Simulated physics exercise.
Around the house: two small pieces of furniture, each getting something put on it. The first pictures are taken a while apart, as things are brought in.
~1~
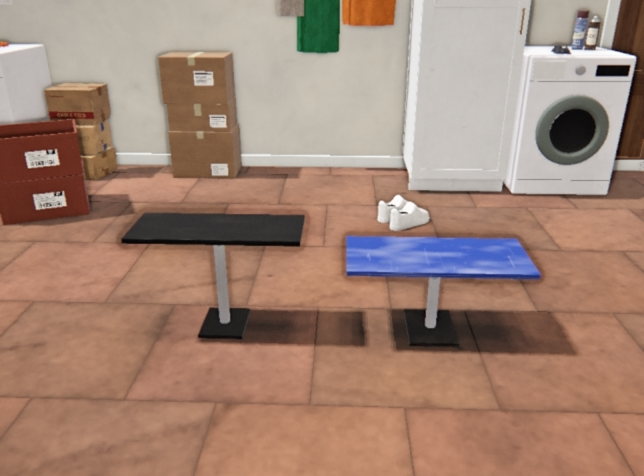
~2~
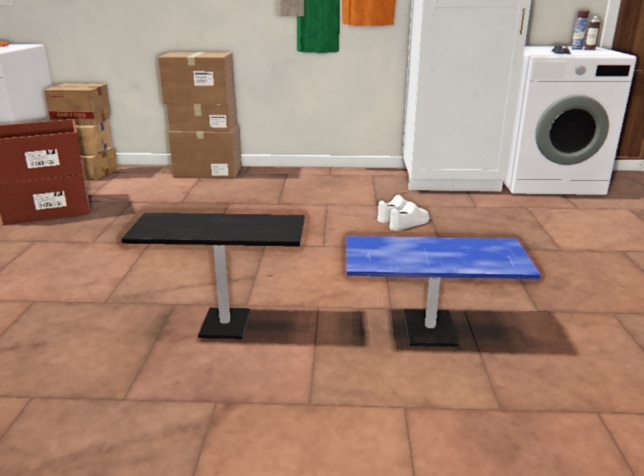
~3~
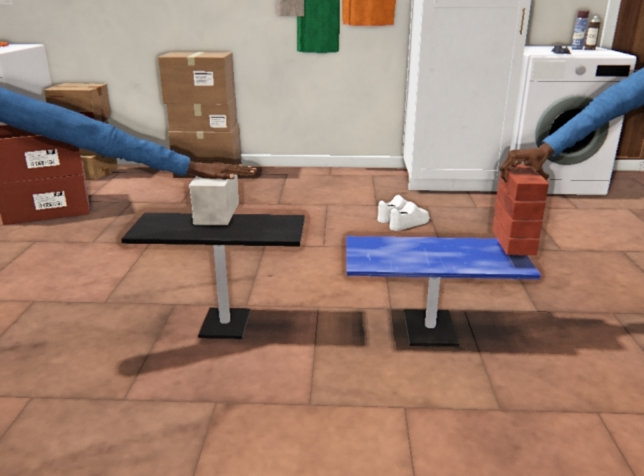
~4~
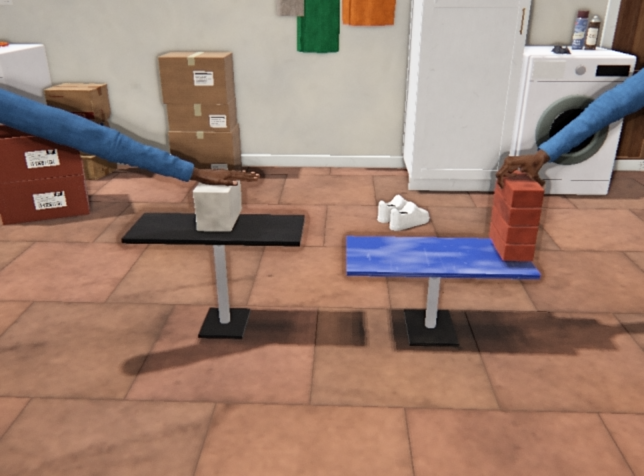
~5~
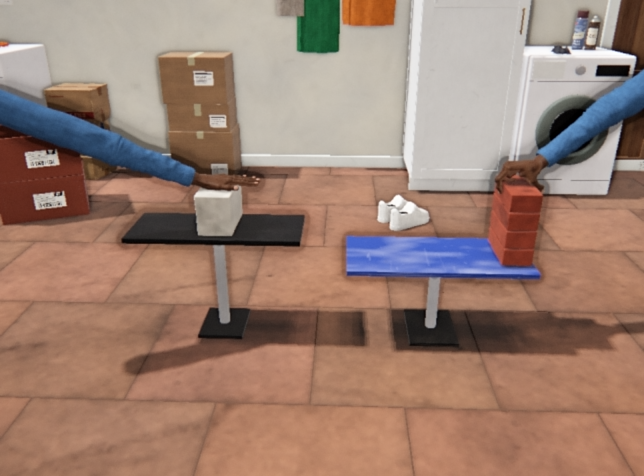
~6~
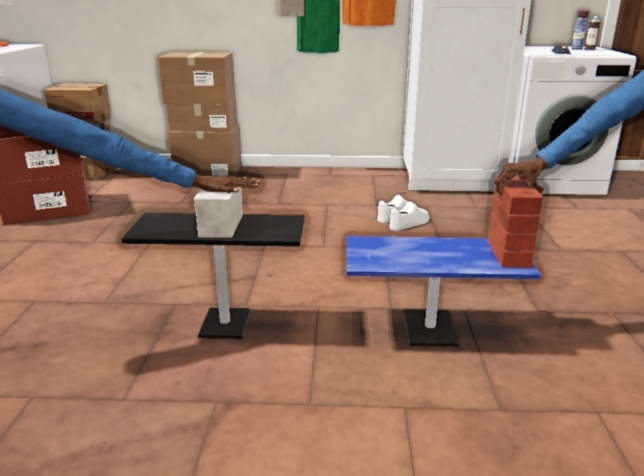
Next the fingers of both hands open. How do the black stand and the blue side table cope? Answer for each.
Outcome: The black stand keeps steady; the blue side table goes over.
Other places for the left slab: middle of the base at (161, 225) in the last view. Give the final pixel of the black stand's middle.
About (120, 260).
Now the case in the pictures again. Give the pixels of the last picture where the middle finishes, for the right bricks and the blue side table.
Near (626, 322) and (512, 270).
Then, 0.44 s past the last view, black stand at rest near (218, 229); blue side table leaning 32° off how it started near (486, 257).
Finally, the black stand holds firm, near (218, 229); the blue side table overbalances, near (512, 270).
